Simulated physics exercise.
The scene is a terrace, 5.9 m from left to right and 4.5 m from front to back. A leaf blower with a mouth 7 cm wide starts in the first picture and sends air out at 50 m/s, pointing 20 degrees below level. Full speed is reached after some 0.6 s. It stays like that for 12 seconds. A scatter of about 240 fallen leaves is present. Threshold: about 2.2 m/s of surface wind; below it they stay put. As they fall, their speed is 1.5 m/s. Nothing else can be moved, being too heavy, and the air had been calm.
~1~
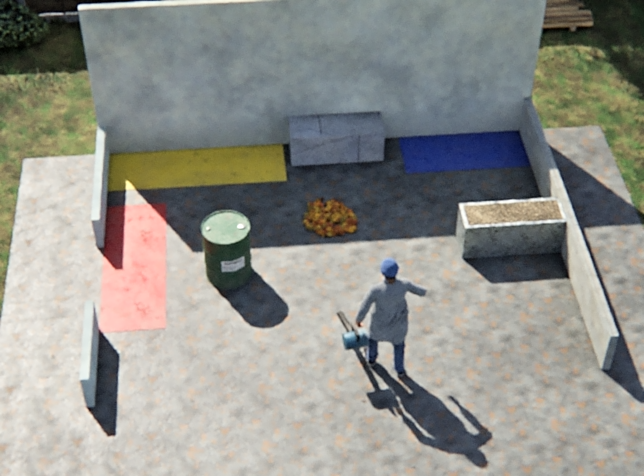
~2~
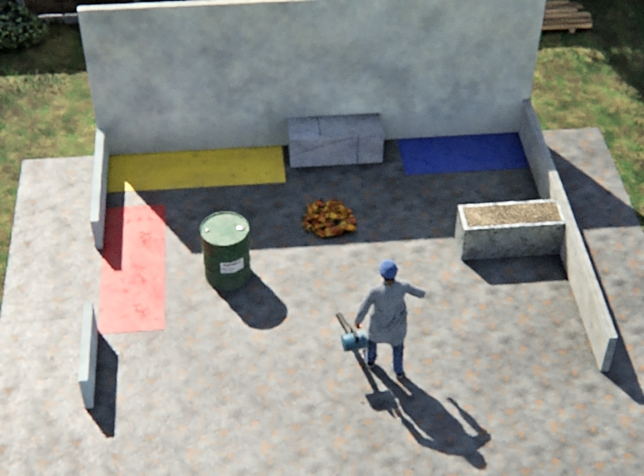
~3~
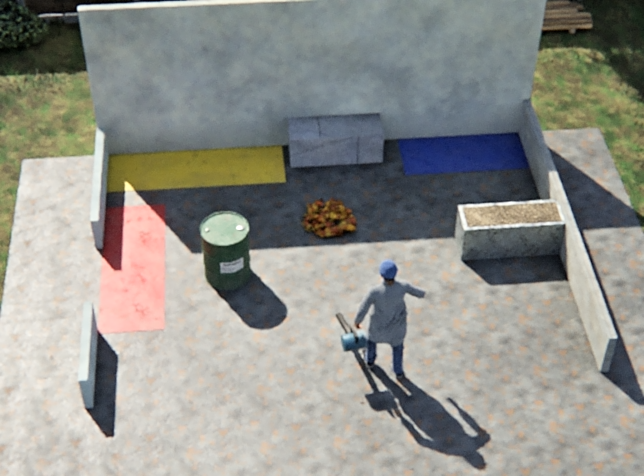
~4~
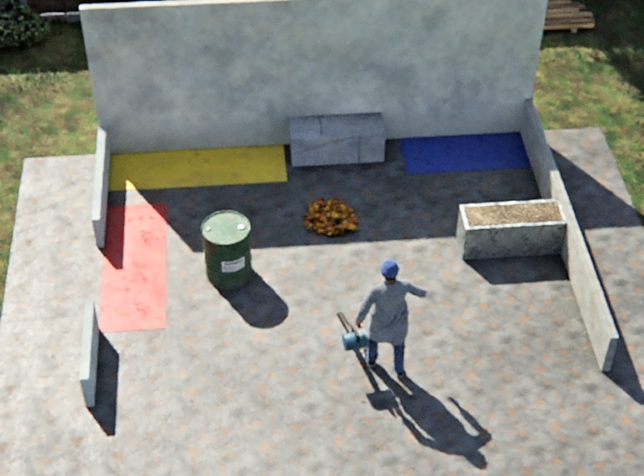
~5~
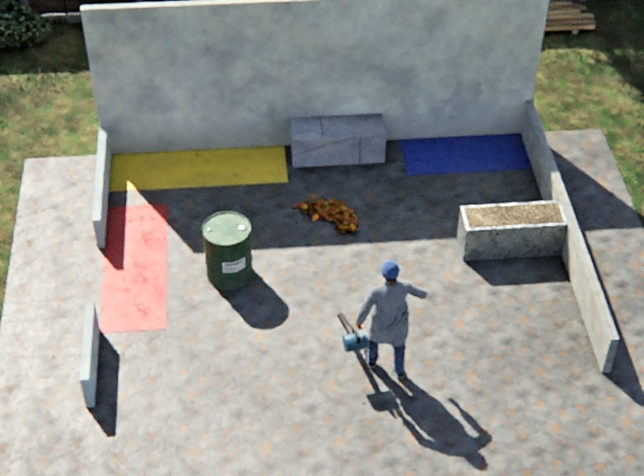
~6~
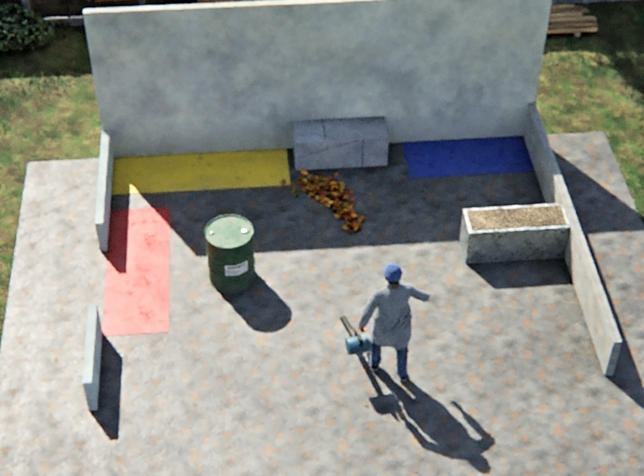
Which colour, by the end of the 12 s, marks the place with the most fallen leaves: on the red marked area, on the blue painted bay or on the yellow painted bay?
Blue is the colour.
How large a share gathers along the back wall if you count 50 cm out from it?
Roughly 100 in a hundred.
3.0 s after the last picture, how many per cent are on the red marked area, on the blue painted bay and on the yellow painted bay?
I'd say around 0 per cent at red, 15 per cent at blue, 10 per cent at yellow.
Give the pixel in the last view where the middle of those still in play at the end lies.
Roughly at (369, 165).
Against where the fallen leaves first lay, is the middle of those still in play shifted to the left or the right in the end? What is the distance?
It drifted rightward some 0.6 m.
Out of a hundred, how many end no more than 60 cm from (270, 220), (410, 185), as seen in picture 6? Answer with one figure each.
Roughly 0 % and 10 %, in that order.
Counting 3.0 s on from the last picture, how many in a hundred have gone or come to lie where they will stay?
The share is roughly 30 %.
Then, 1.6 s after the last picture, 7 % are on the yellow painted bay, 0 % on the red marked area and 7 % on the blue painted bay; the middle of those still in play is near (338, 165); 28 % have settled or left.
Then, 3.0 s after the last picture, 10 % are on the yellow painted bay, 0 % on the red marked area and 13 % on the blue painted bay; the middle of those still in play is near (344, 166); 35 % have settled or left.
Then, 5.8 s after the last picture, 12 % are on the yellow painted bay, 0 % on the red marked area and 21 % on the blue painted bay; the middle of those still in play is near (347, 164); 48 % have settled or left.
Then, 11.1 s after the last picture, at the end, 11 % are on the yellow painted bay, 0 % on the red marked area and 33 % on the blue painted bay; the middle of those still in play is near (369, 165).
